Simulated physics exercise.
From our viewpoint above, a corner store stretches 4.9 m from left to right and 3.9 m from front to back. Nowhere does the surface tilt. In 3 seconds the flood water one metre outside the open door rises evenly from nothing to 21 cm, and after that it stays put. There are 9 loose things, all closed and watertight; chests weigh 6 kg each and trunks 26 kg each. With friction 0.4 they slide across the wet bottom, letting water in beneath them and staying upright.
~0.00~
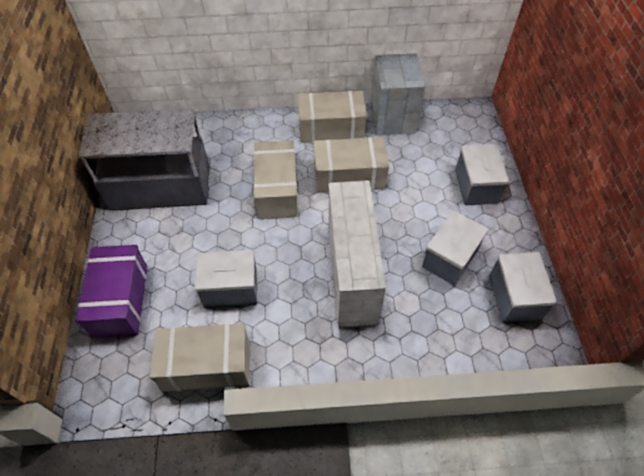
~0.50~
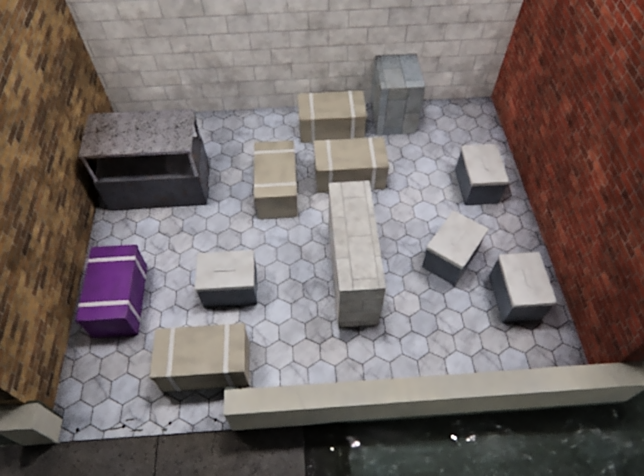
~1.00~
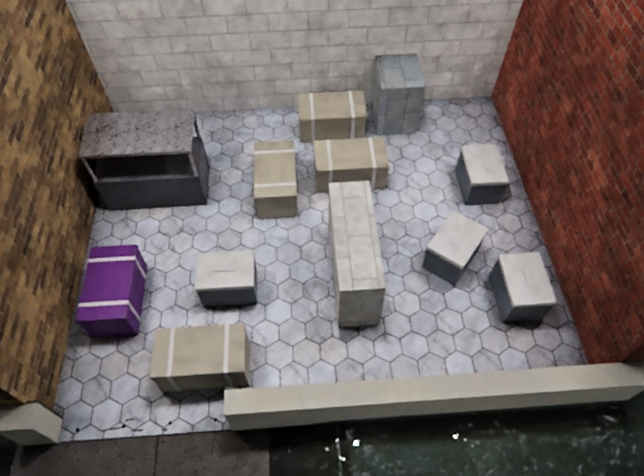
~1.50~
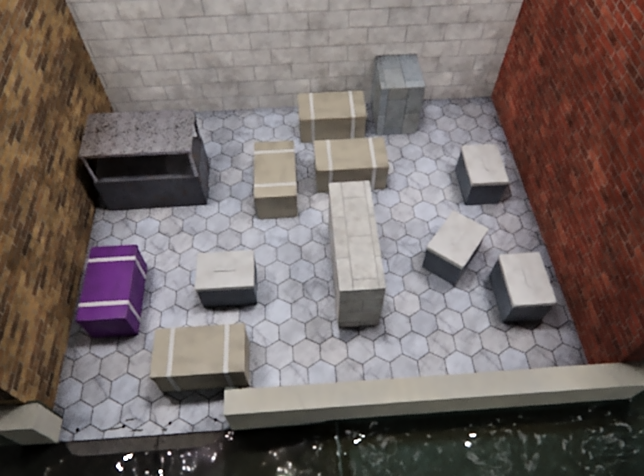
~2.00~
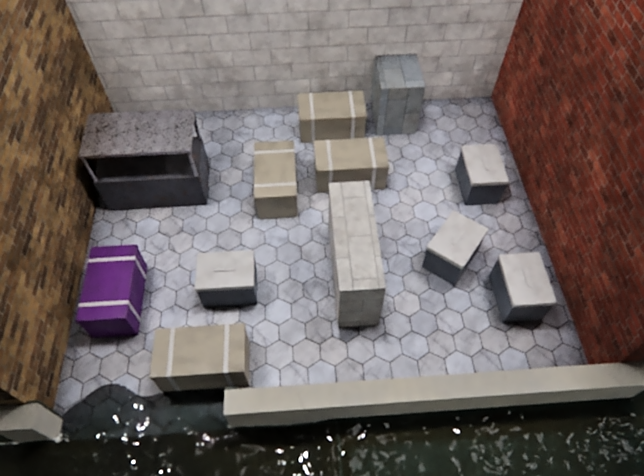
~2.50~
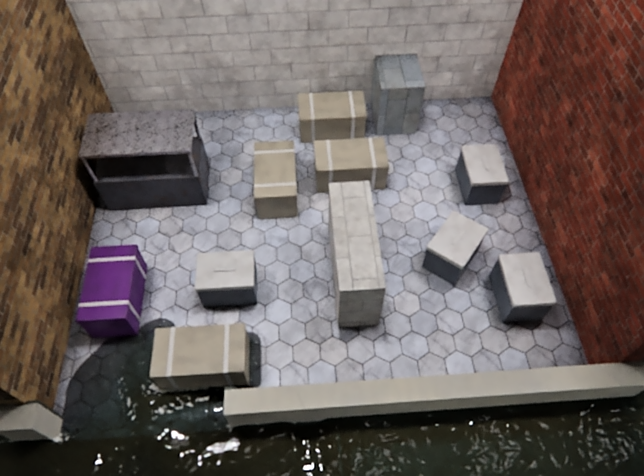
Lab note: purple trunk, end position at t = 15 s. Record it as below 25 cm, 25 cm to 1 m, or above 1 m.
End position: Above 1 m.
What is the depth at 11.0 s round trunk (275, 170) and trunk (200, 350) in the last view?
I'd put it at 12 cm and 6 cm respectively.
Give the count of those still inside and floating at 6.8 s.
At that instant the tally stands at 3.
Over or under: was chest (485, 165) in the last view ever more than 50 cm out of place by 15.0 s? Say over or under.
The answer here is not bigger.
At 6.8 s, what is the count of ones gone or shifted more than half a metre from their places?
It comes to 4.
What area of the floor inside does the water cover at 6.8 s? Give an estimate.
Near 12.0 m2 in all.
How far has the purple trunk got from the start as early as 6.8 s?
By that time, close to 80 cm.
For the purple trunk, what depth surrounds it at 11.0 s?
Depth: About 12 cm.
After 3.5 s the purple trunk is near (108, 269), 0.1 m from its start, aground; 0 afloat.
After 6.8 s the purple trunk is near (138, 216), 0.7 m from its start, afloat; 3 afloat.
After 11.0 s the purple trunk is near (336, 149), 2.7 m from its start, afloat; 7 afloat.
After 15.0 s the purple trunk is near (361, 166), 2.8 m from its start, afloat; 9 afloat.
